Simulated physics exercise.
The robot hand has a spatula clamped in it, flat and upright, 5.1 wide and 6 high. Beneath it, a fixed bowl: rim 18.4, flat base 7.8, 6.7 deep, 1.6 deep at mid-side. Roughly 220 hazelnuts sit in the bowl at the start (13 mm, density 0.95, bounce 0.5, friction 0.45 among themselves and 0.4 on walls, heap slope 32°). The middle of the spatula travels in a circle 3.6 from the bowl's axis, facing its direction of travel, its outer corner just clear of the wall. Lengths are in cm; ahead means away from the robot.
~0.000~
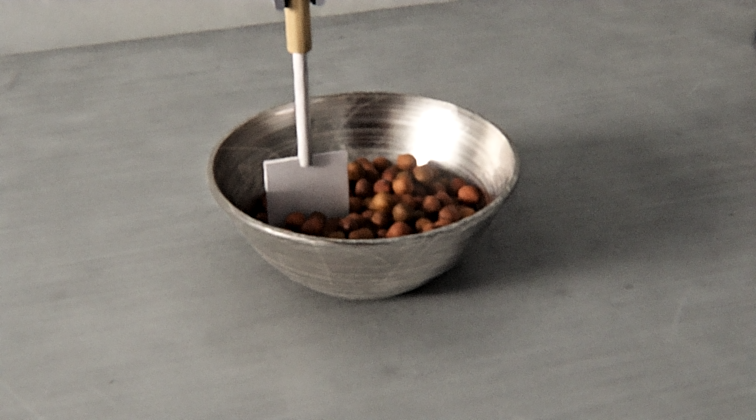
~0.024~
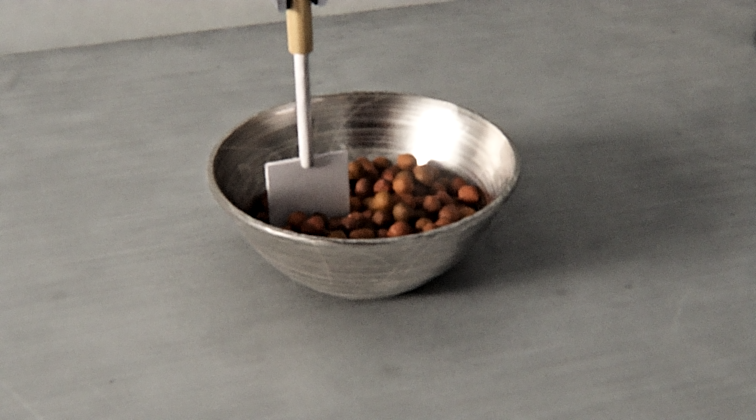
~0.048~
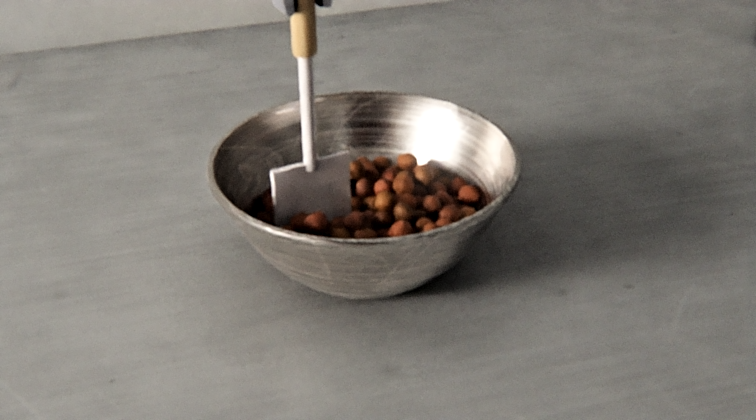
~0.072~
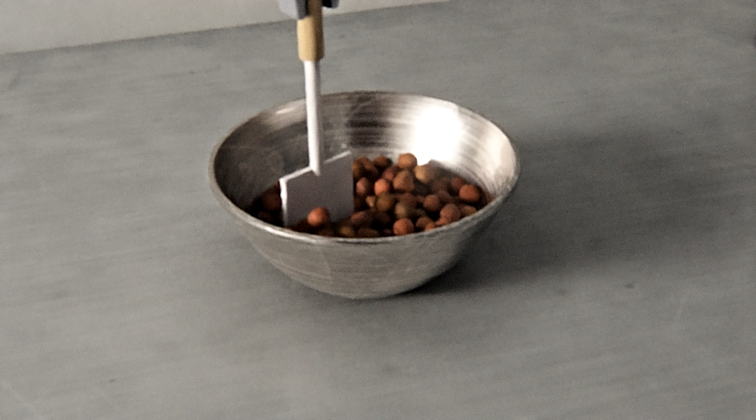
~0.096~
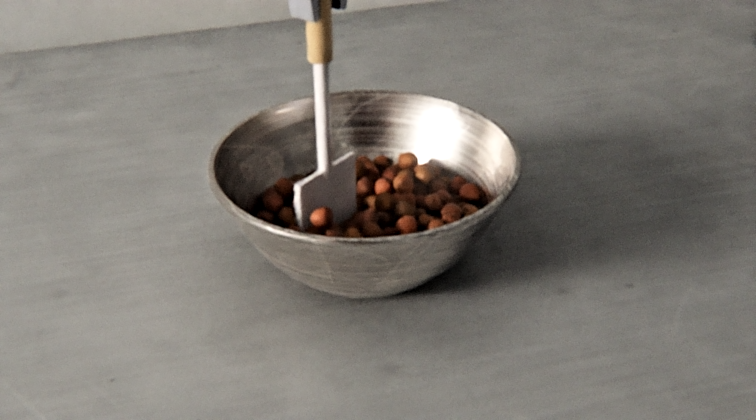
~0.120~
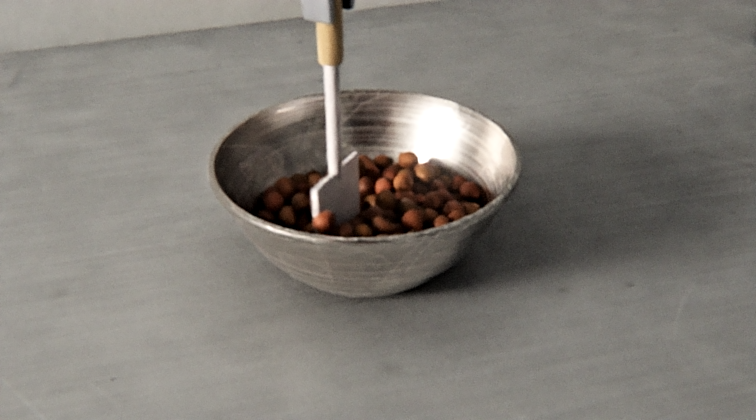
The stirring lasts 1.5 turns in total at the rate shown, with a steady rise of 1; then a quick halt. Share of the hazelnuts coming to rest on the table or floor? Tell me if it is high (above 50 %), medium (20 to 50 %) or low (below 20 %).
It is low, below 20 %.
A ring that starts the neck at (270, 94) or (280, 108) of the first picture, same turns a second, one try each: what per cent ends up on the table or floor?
Near 0 and 5 in a hundred, one try each.
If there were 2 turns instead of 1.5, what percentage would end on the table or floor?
5 %.
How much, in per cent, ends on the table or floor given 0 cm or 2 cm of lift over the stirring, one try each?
Close to 5 and 0 percent, in that order.
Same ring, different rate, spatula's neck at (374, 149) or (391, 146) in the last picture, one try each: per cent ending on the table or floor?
Near 25 per cent for the first, near 35 per cent for the second.
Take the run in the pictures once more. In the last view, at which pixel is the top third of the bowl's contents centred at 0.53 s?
I'd point to somewhere close to (341, 139).
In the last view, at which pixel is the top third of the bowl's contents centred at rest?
Near (420, 168).
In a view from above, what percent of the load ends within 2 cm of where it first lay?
I'd guess close to 10 percent of the load.
By 0.53 s, 240° round, highest piece 8 above the table; 220 in the bowl, 2 on the table or floor.
By 0.95 s, 74° round, highest piece 8 above the table; 217 in the bowl, 5 on the table or floor.
By 1.35 s, 180° round, highest piece 6 above the table; 215 in the bowl, 6 on the table or floor, 1 in flight or on the tool.
By 2.05 s, 180° round, highest piece 6 above the table; 215 in the bowl, 7 on the table or floor.
Final count, 215 in the bowl, 7 on the table or floor. That is 3 % on the table or floor.
